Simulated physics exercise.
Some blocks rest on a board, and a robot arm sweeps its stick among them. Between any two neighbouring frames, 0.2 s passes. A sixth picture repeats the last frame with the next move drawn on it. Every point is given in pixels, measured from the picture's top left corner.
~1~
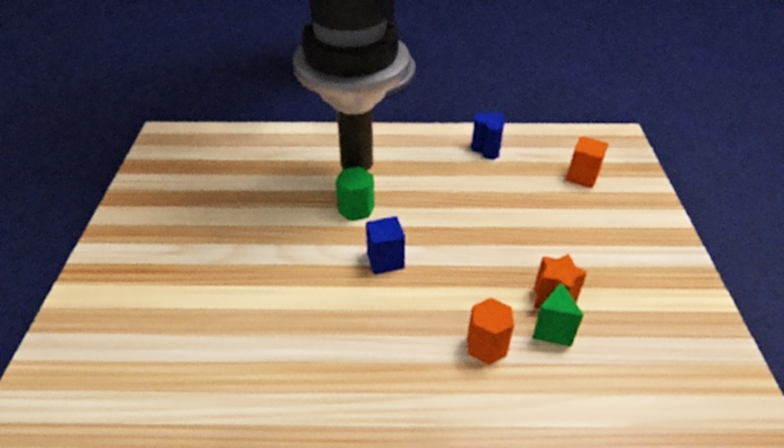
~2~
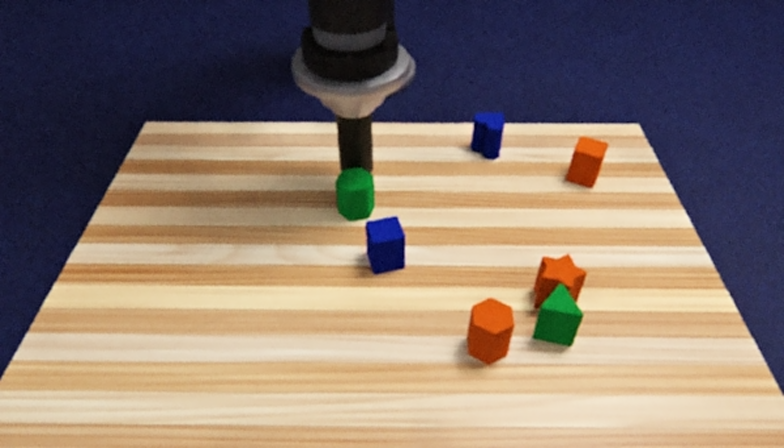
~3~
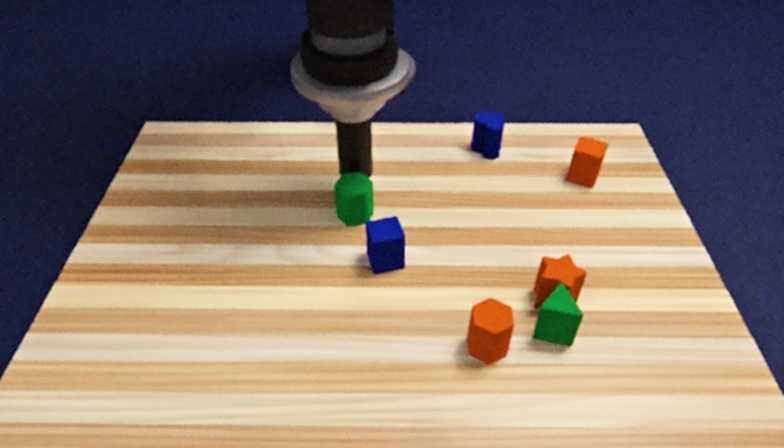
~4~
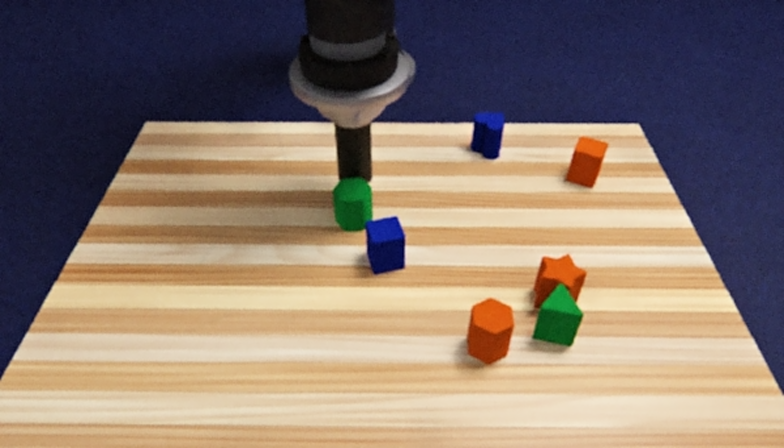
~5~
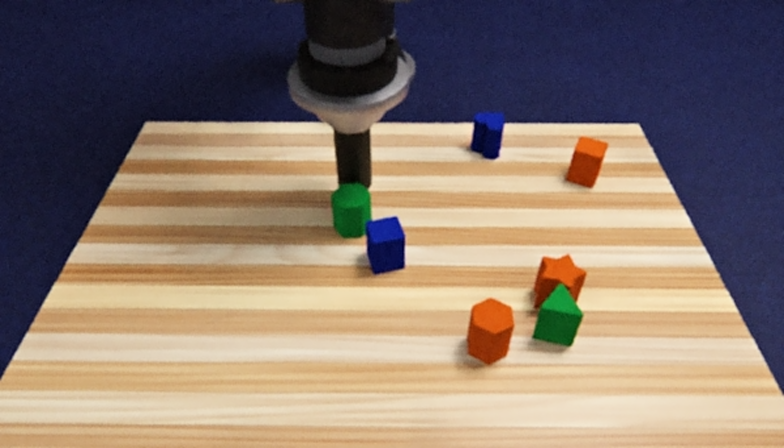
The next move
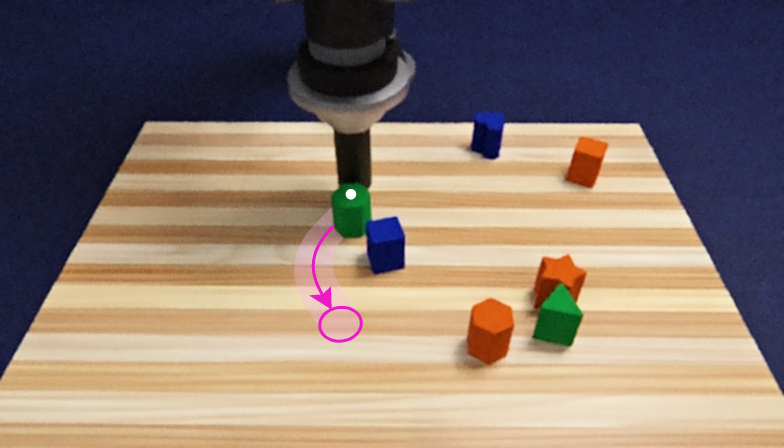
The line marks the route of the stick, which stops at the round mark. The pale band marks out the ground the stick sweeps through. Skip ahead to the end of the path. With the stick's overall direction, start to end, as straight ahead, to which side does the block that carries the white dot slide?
The shift is to the left of that direction.
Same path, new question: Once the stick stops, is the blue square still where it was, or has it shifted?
The block you're asking about stays where it is.
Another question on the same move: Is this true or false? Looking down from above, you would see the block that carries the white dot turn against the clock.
The claim holds.
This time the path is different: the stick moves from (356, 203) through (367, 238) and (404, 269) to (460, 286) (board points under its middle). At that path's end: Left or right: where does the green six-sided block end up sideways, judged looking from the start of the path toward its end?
To the right.
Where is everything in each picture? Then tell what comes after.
Tip of the stick at (357, 164), middles of tops, green six-sided block at (355, 178), blue square at (385, 229), in the first frame.
Stick at (357, 168), nothing pushed, in the second frame.
Stick at (356, 173), green six-sided block at (354, 183), in the third frame.
Stick at (356, 178), green six-sided block at (352, 188), in the fourth frame.
Stick at (355, 183), green six-sided block at (351, 194), blue square at (385, 229), in the fifth frame.
The line goes from (356, 203) through (325, 236) and (315, 279) to (341, 324); the dot is on the green six-sided block.
On the path given first. One third of the way, stick at (322, 217); green six-sided block at (340, 227), turned 40° anticlockwise.
Two thirds of the way, stick at (313, 261); green six-sided block at (352, 250), turned 90° anticlockwise.
At the end, stick at (339, 305); green six-sided block at (362, 257), turned 125° anticlockwise; blue square unmoved.
